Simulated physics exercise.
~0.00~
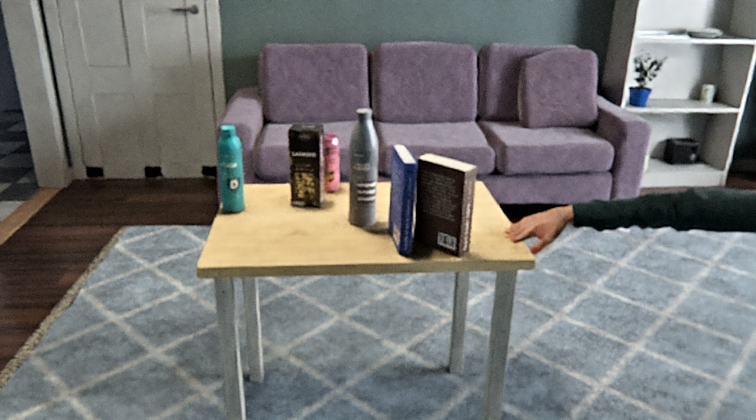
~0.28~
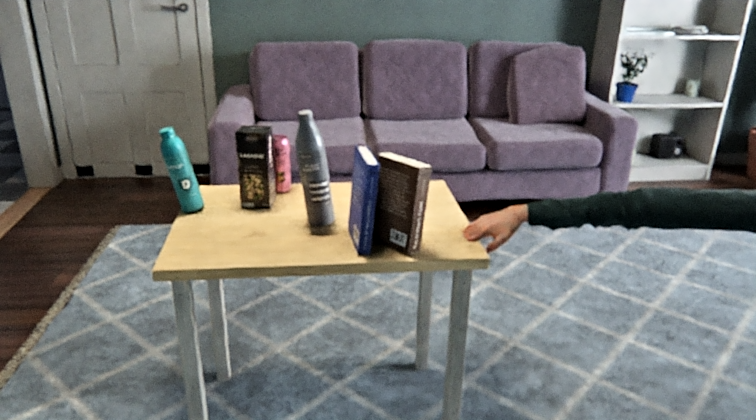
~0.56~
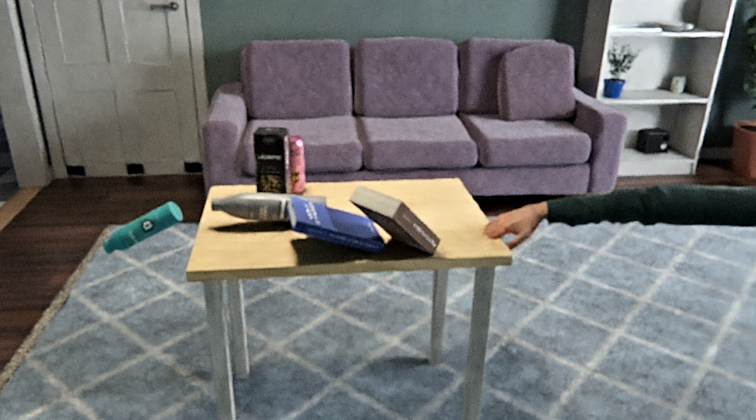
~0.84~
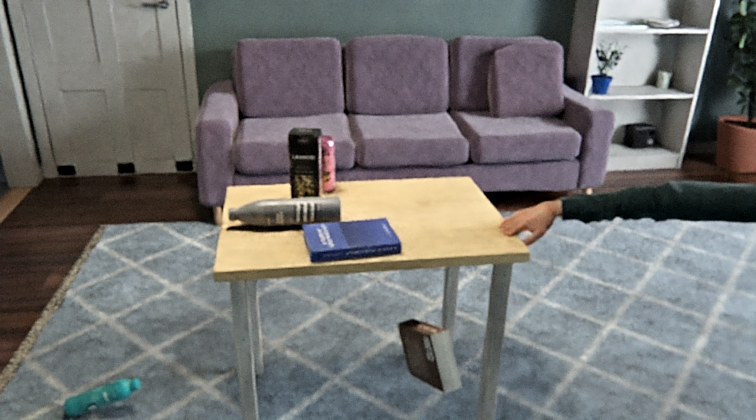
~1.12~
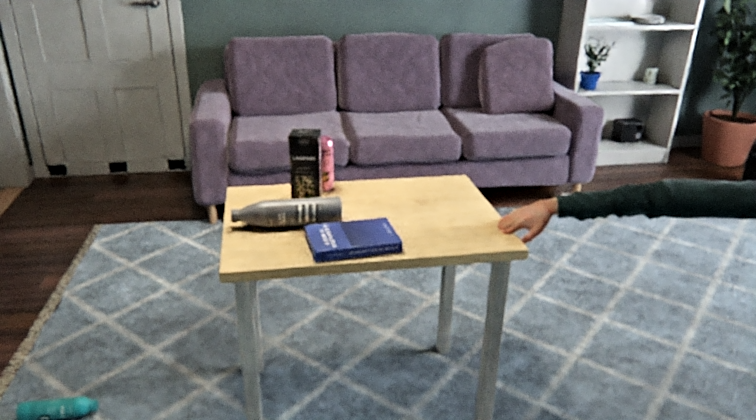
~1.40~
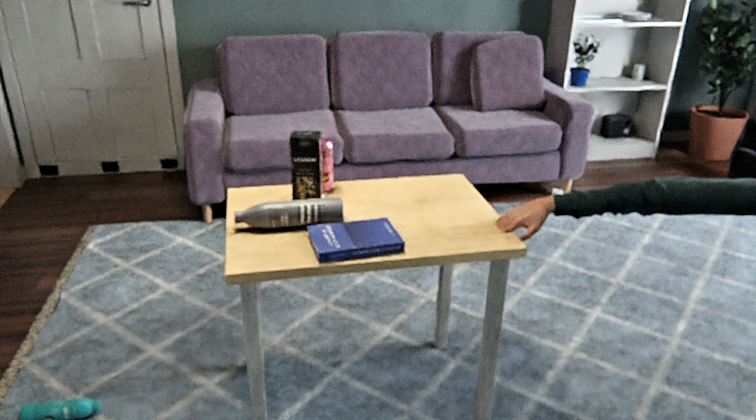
In this clip, a hand jerks a small table left, then back right; the turquoise bottle and brown book fall to the floor, while the blue book and grey bottle topple and end lying on the tabletop beside the upright black carton and pink can.
